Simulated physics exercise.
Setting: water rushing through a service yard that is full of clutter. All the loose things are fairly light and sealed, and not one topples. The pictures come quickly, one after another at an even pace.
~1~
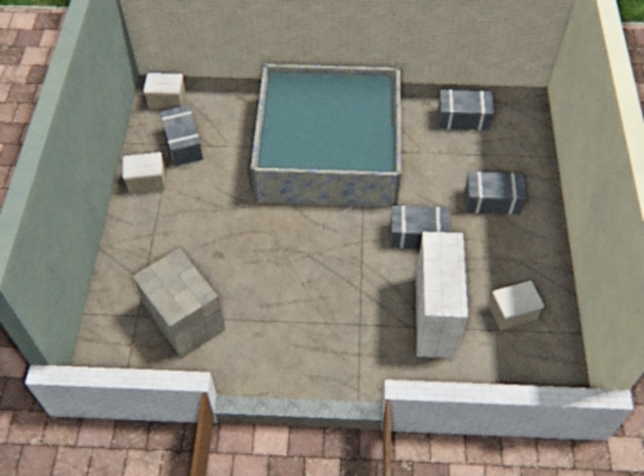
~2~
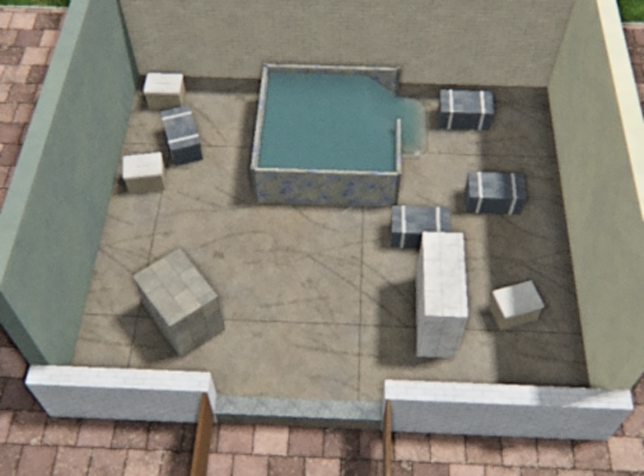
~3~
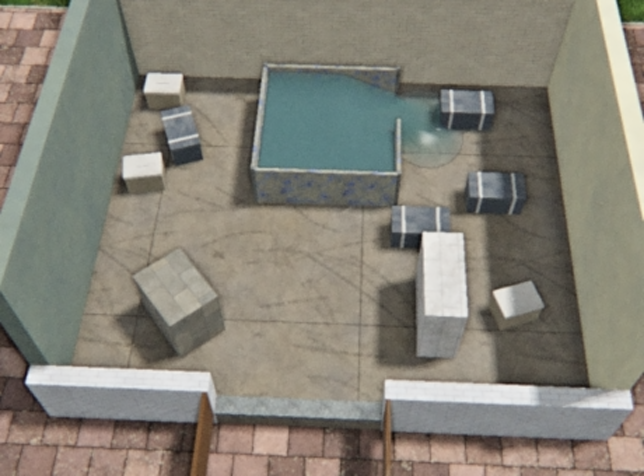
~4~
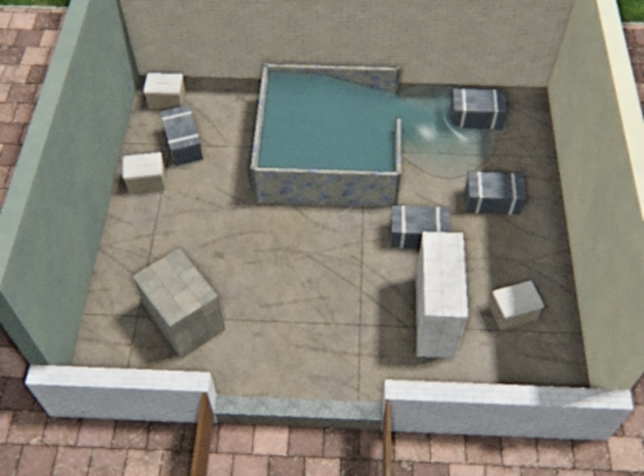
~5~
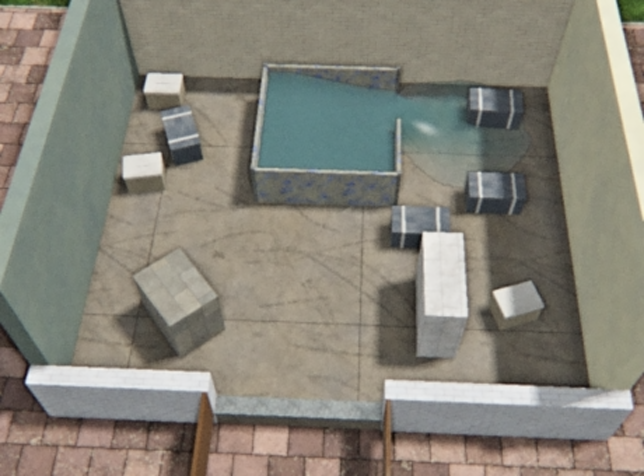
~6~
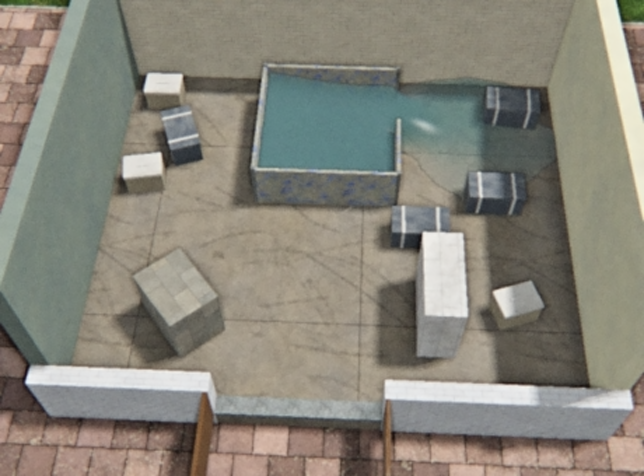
A walled yard with a cracked stone floor and brick paving outside is seen from high above its front opening by a still camera. A raised teal pool stands near the back wall, with dark banded trunks and pale blocks on both sides and a tall white block at right front. Water bursts through the pool's right side and spreads rightward, pushing the rear dark trunk toward the right wall.
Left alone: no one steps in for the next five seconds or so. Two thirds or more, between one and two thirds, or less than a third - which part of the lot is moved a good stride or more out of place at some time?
A third to two thirds.
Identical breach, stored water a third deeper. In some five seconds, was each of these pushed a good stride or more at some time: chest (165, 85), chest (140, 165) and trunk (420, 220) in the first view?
In the order asked: Below that distance, below that distance and over that distance.
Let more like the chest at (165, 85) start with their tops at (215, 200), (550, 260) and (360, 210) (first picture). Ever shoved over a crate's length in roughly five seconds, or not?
Listed in order: Hardly budges, displaced, then hardly budges.
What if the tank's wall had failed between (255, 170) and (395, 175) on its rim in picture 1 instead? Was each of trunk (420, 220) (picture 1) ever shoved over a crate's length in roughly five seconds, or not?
It covered the distance.
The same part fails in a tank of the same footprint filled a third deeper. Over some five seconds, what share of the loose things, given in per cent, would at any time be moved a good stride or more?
60 in a hundred, or close to it.
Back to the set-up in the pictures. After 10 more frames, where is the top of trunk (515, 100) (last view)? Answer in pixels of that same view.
About (539, 130).
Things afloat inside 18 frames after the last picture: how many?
The count comes to 2.
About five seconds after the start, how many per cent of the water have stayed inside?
100 %.
A moment on, 1 of 7 are well off their spots; 0 afloat.
Next, 1 of 7 are well off their spots; 1 afloat.
Later, 3 of 7 are well off their spots; 2 afloat.
In the end, 4 of 7 are well off their spots, and 4 have been at some point; 3 afloat.
